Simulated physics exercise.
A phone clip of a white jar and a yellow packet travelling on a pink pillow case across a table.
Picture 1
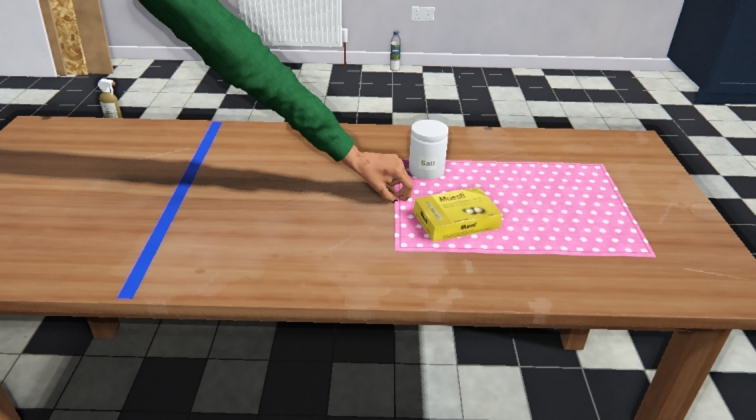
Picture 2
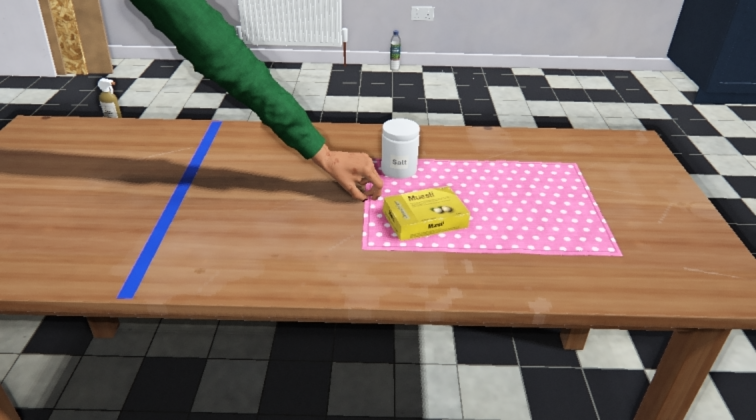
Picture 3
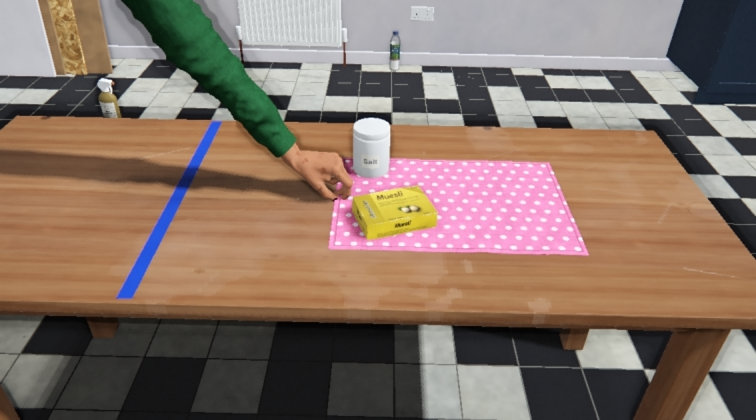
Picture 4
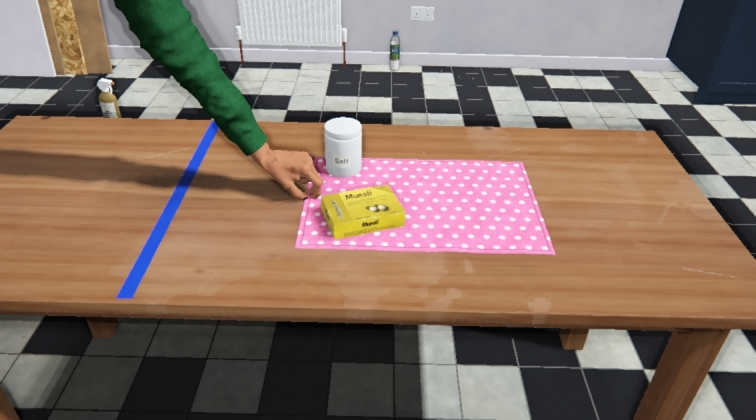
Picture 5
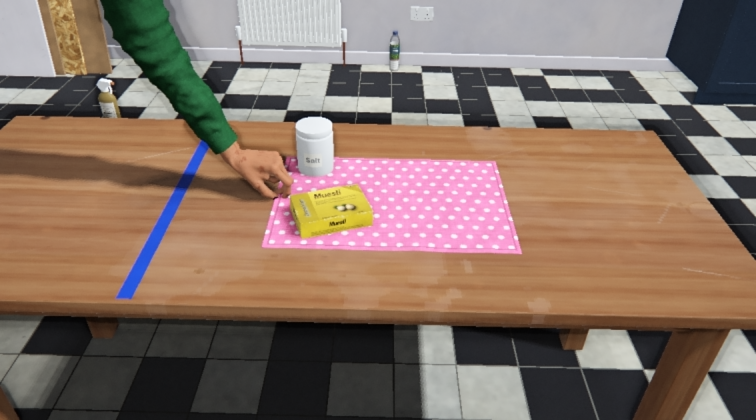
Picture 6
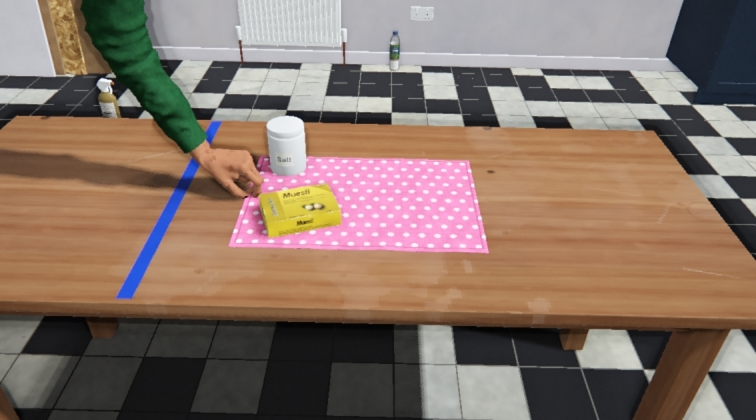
A pink cloth with white dots slides leftward across a wooden table, seen from slightly above in a room with a black-and-white checked floor. A yellow packet lies on the cloth near its left end, a white jar stands behind it, and blue tape crosses the table further left. A green-sleeved arm draws the cloth steadily toward the tape, jar and packet riding along, while the camera stays still.
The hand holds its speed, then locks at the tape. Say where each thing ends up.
The white jar shoots off the front. The yellow packet slides clear of the cloth.
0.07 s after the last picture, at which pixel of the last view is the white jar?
Around (248, 145).
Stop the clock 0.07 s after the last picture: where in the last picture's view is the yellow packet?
At about (256, 208).
Then, 0.07 s after the last picture, hem short of the tape; white jar on the cloth near (248, 145); yellow packet on the cloth near (256, 208).
Then, 0.18 s after the last picture, hem at the tape; white jar ahead of the hem near (192, 144); yellow packet on the cloth near (194, 207).
At rest, hem at the tape; white jar ahead of the hem near (114, 143); yellow packet ahead of the hem near (147, 206). The white jar slides clear of the cloth and the yellow packet leaves the cloth.
